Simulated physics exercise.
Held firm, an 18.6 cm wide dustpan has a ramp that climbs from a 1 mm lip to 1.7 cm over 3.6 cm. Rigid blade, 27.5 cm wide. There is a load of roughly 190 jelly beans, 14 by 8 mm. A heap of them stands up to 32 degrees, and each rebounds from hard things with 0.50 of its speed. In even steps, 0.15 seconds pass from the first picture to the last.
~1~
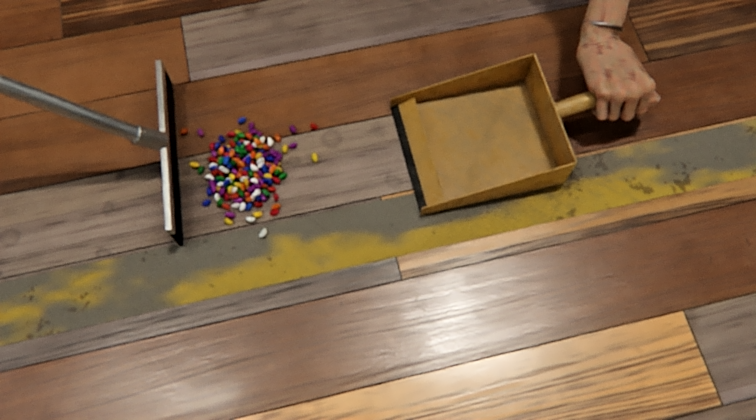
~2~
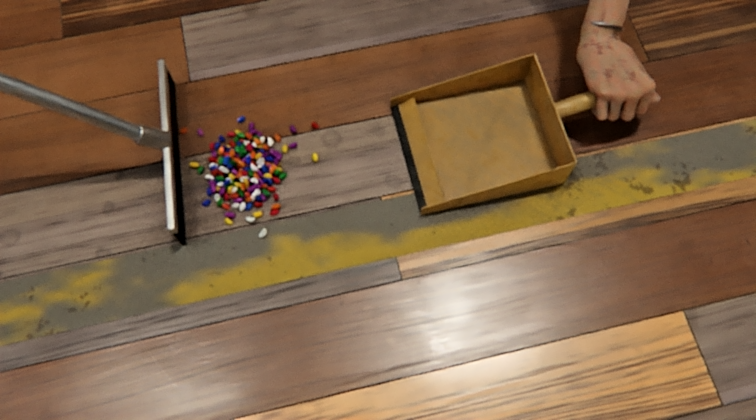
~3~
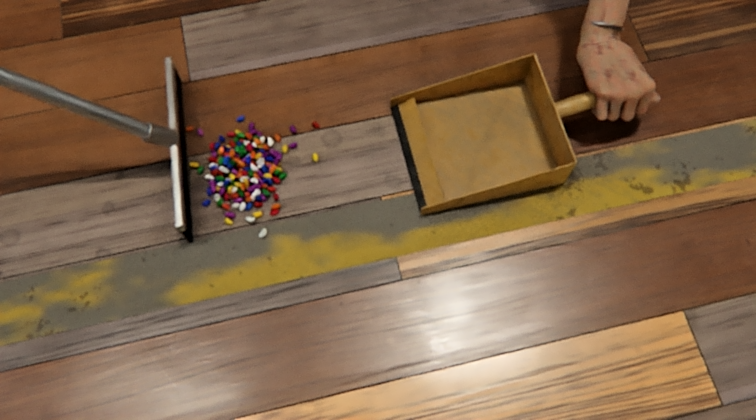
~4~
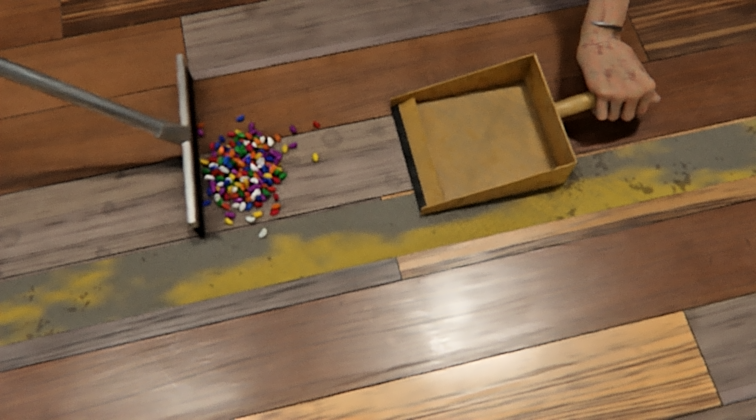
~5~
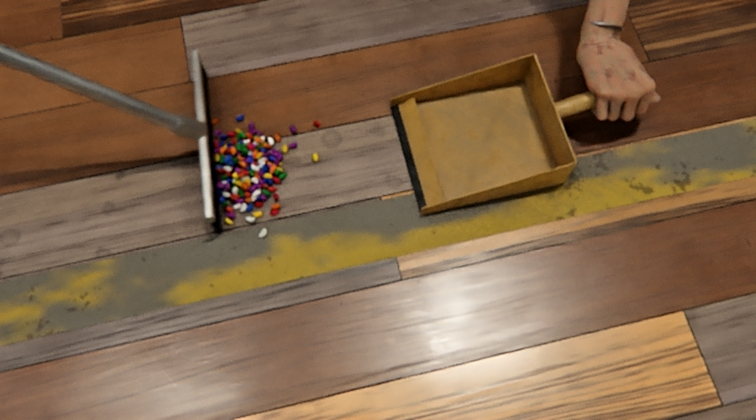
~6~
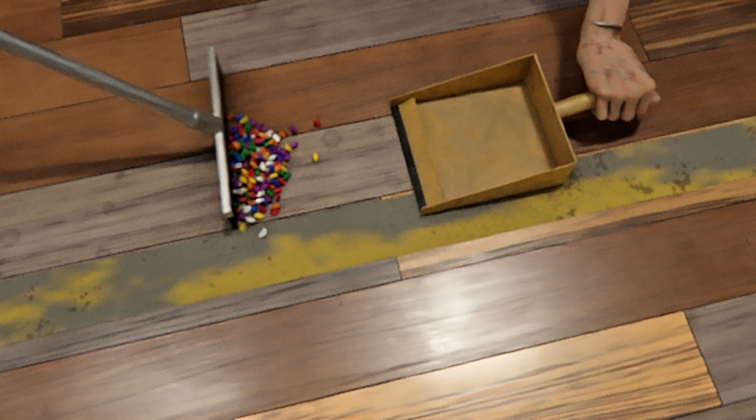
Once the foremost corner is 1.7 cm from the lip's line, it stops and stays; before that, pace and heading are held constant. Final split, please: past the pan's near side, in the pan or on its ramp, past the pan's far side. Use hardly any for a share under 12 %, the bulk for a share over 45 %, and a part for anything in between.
Near side: Hardly any, pan: A part, far side: A part.
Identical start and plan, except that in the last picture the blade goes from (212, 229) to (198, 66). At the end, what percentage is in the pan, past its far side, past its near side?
Pan 35 % / far 10 % / near 10 %.
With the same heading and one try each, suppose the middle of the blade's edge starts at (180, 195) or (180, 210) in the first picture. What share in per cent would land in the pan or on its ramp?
35 and 40 per cent, roughly.
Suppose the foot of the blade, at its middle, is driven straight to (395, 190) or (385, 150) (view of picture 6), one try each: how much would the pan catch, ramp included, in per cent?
I'd expect around 35 percent, then around 40 percent.
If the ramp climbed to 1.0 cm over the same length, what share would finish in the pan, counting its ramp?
In that case roughly 35 percent.
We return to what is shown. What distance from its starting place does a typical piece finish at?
I'd say near 26 cm.
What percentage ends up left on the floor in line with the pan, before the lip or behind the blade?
Share there: Around 40 percent.
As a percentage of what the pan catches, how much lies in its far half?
Something like 70 in a hundred.
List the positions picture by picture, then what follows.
The first frame shows blade from (171, 230) to (161, 67), moved 0.0 cm, 0 of the pieces shifted so far; middle of the pieces at (247, 169); pan at (487, 142).
The second frame shows blade from (173, 230) to (163, 66), moved 0.4 cm, 0 of the pieces shifted so far; middle of the pieces at (247, 169).
The third frame shows blade from (181, 227) to (170, 64), moved 1.5 cm, 2 of the pieces shifted so far; middle of the pieces at (247, 169).
The fourth frame shows blade from (194, 223) to (182, 61), moved 3.2 cm, 4 of the pieces shifted so far; middle of the pieces at (247, 169).
The fifth frame shows blade from (211, 218) to (197, 57), moved 5.6 cm, 73 of the pieces shifted so far; middle of the pieces at (249, 169).
The sixth frame shows blade from (228, 213) to (213, 53), moved 8.0 cm, 177 of the pieces shifted so far; middle of the pieces at (255, 167); pan at (487, 142).
Then, 0.15 s after the last picture, middle of the blade 14 cm from the lip; 0 % over the lip, far side 20 %, near side 0 %.
Then, 0.25 s after the last picture, middle of the blade 6 cm from the lip; 0 % over the lip, far side 20 %, near side 5 %.
Then, 0.49 s after the last picture, middle of the blade 3 cm from the lip; 30 % over the lip, far side 25 %, near side 5 %.
In the end, near side 5 %, pan 30 %, far side 25 %, in front of the lip or behind the blade 40 %.
